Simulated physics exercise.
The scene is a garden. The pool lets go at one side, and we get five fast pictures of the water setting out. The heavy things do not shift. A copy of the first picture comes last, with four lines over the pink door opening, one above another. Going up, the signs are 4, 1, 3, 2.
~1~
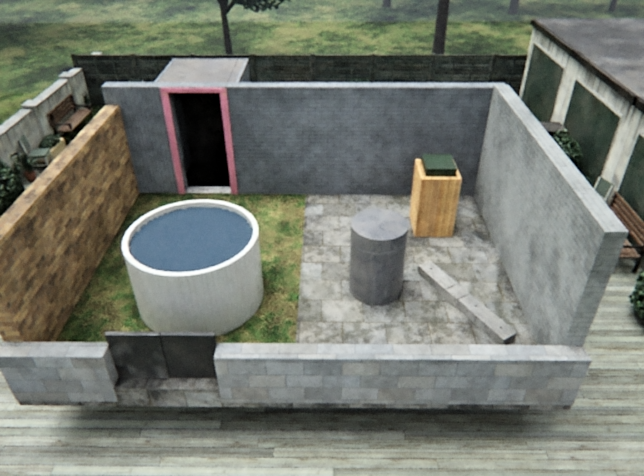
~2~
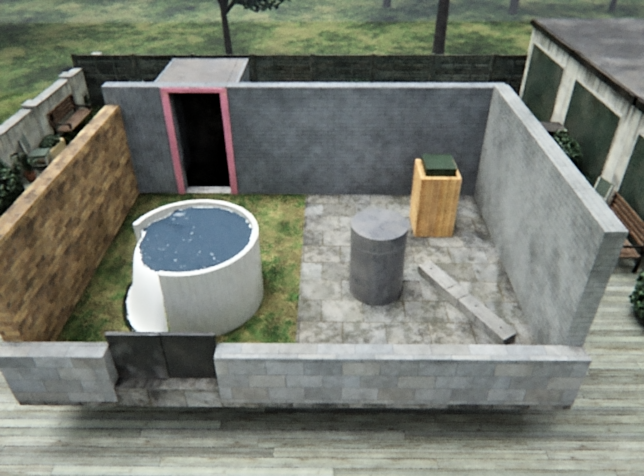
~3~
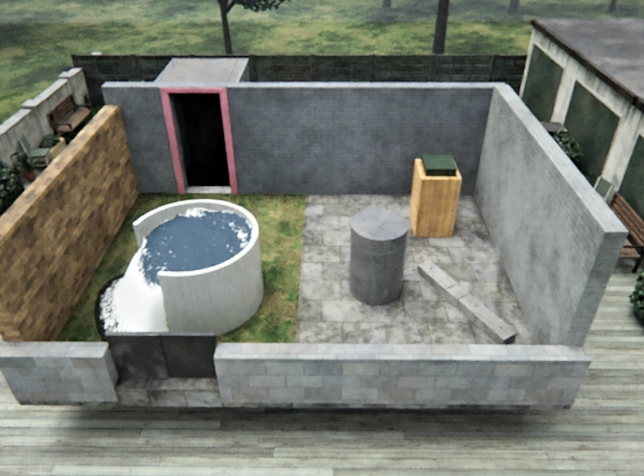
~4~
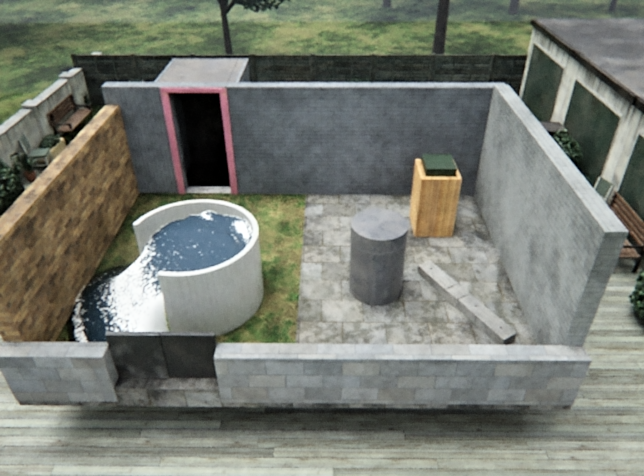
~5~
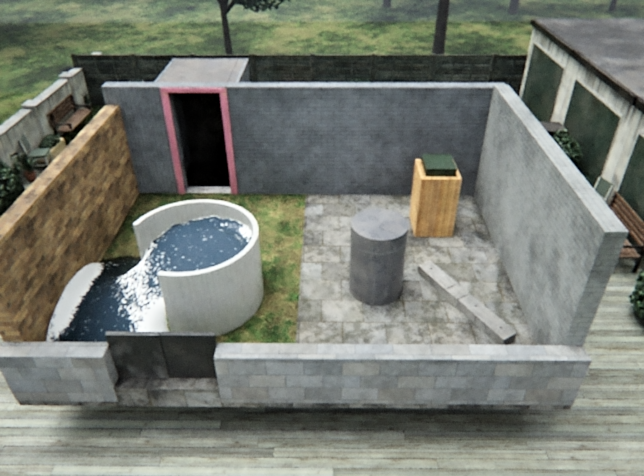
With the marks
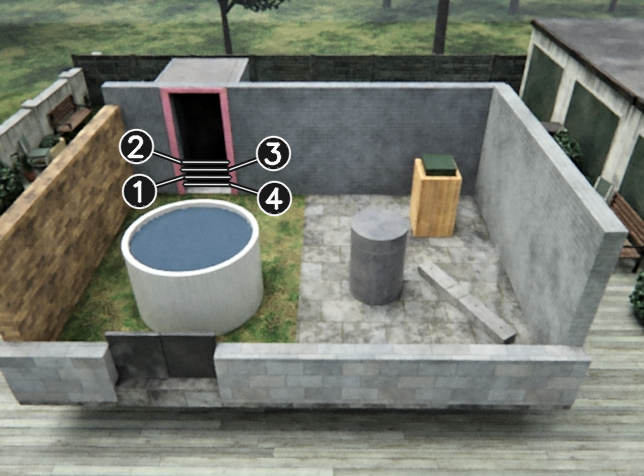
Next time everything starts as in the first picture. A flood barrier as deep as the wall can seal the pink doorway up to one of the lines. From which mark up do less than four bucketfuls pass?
I would pick height 4.
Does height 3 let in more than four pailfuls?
No, that is safe.
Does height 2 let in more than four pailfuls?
No, not at all.
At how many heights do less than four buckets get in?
All four.
On the marked copy, 1 at (206, 177); 2 at (204, 162); 3 at (205, 169); 4 at (207, 184); from the bottom up 4, 1, 3, 2.
Choosing 1, nothing gets over.
Choosing 2, nothing gets over.
Choosing 3, nothing gets over.
Choosing 4, a splash gets over, under a bucket.
